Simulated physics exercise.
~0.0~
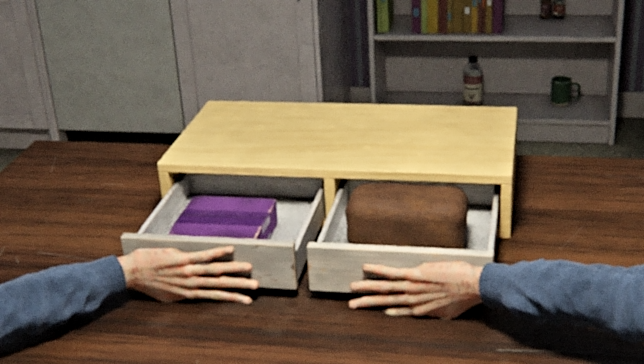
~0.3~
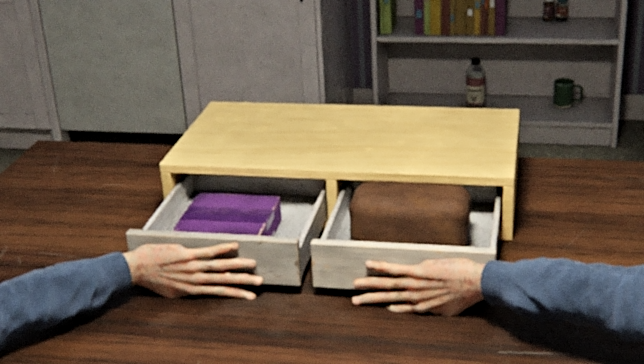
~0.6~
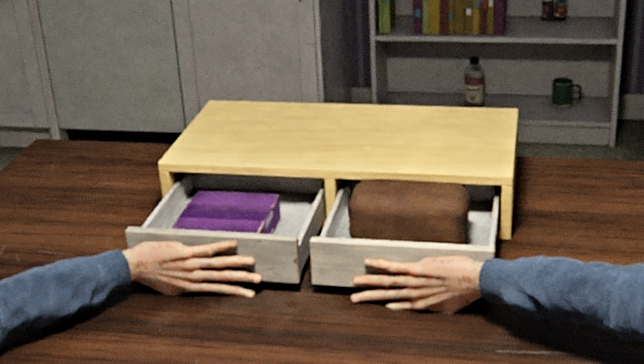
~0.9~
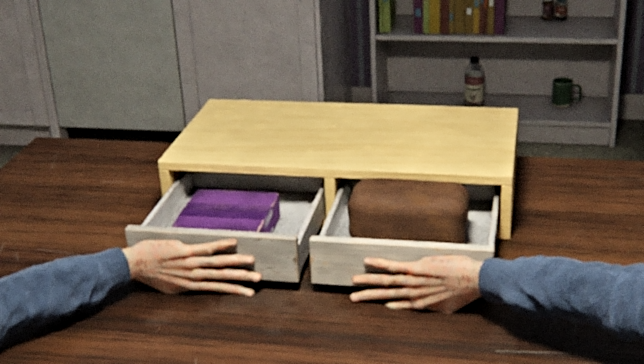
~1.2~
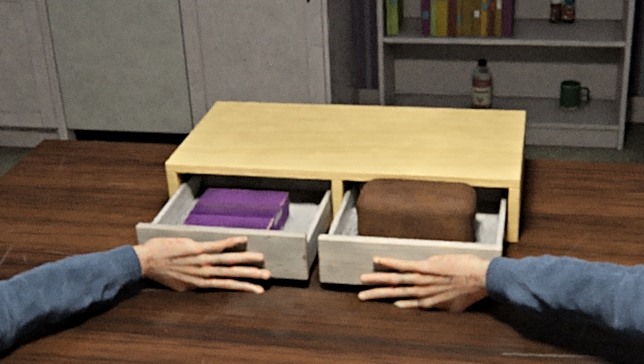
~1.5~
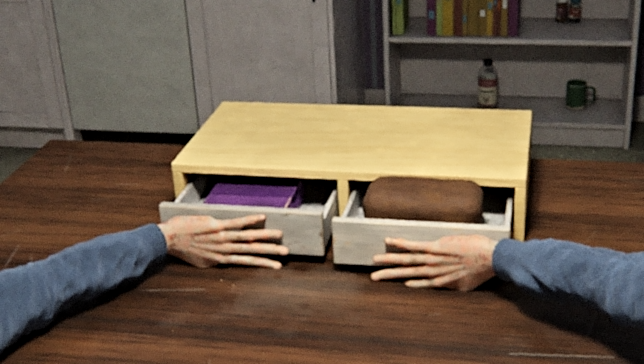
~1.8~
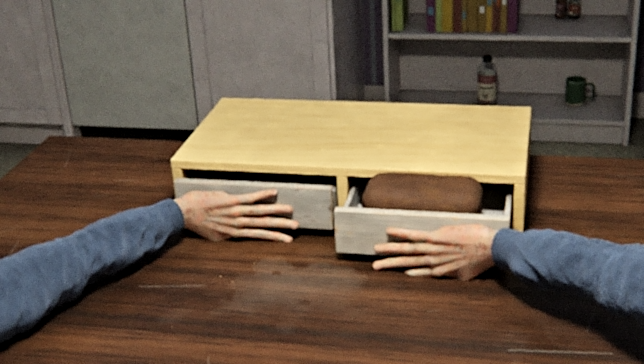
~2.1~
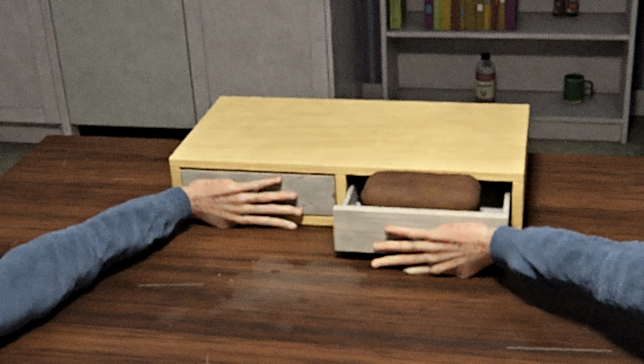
Two open drawers, the left holding a purple box and the right a brown loaf, are pushed slowly by two hands into a pale yellow chest on a wooden table; the left slides fully shut, while the right stops partway and stays ajar.
